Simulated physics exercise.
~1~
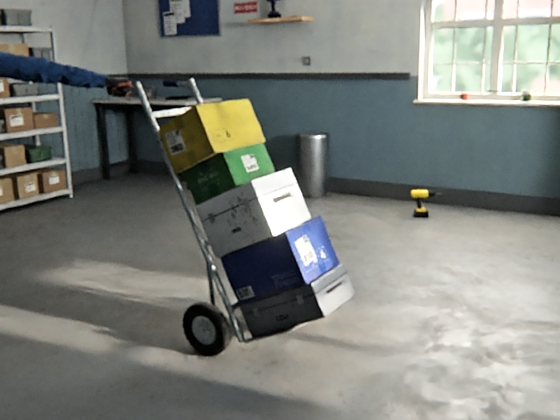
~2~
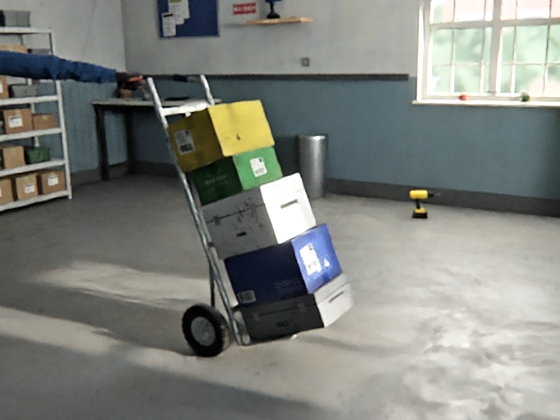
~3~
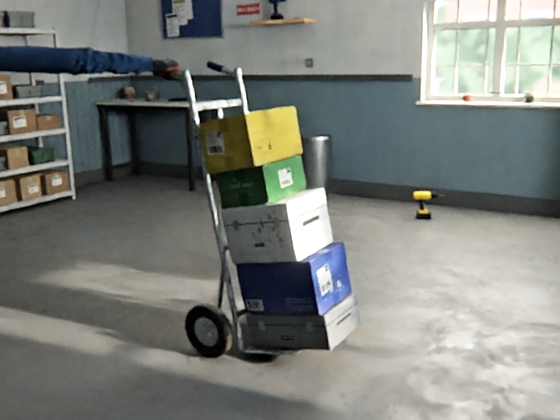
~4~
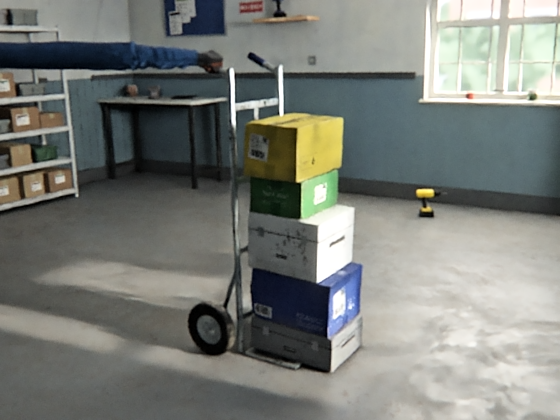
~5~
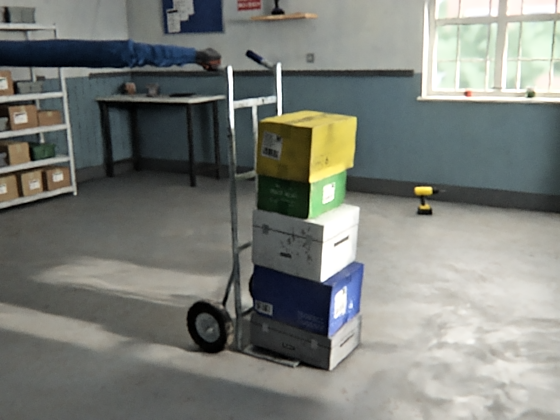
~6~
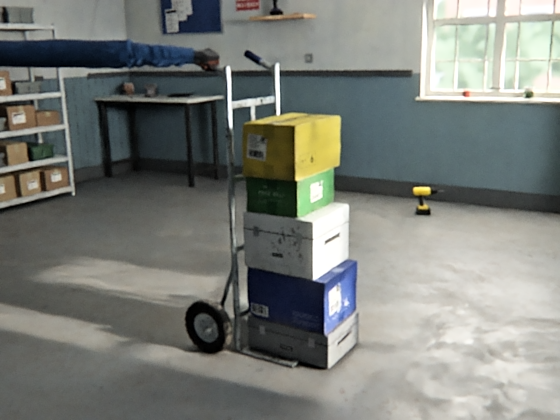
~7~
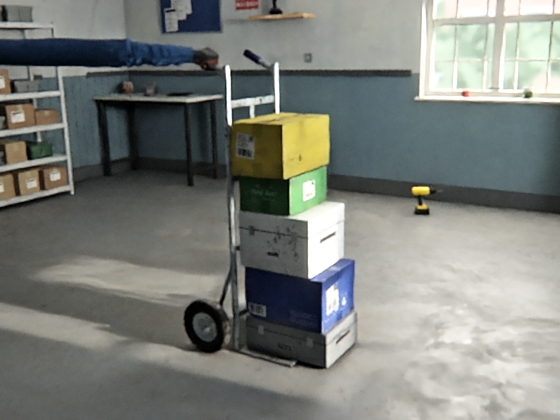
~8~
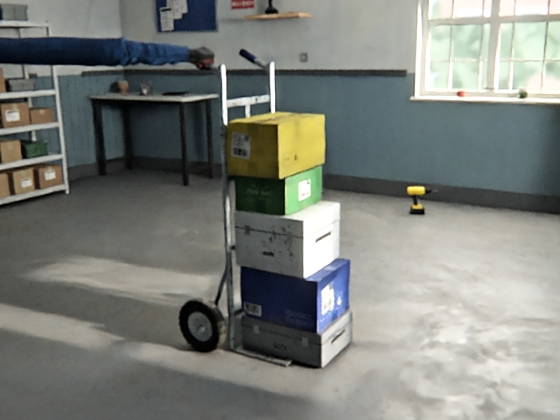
A blue-sleeved arm tips a loaded hand truck upright, and its five stacked boxes stay on.
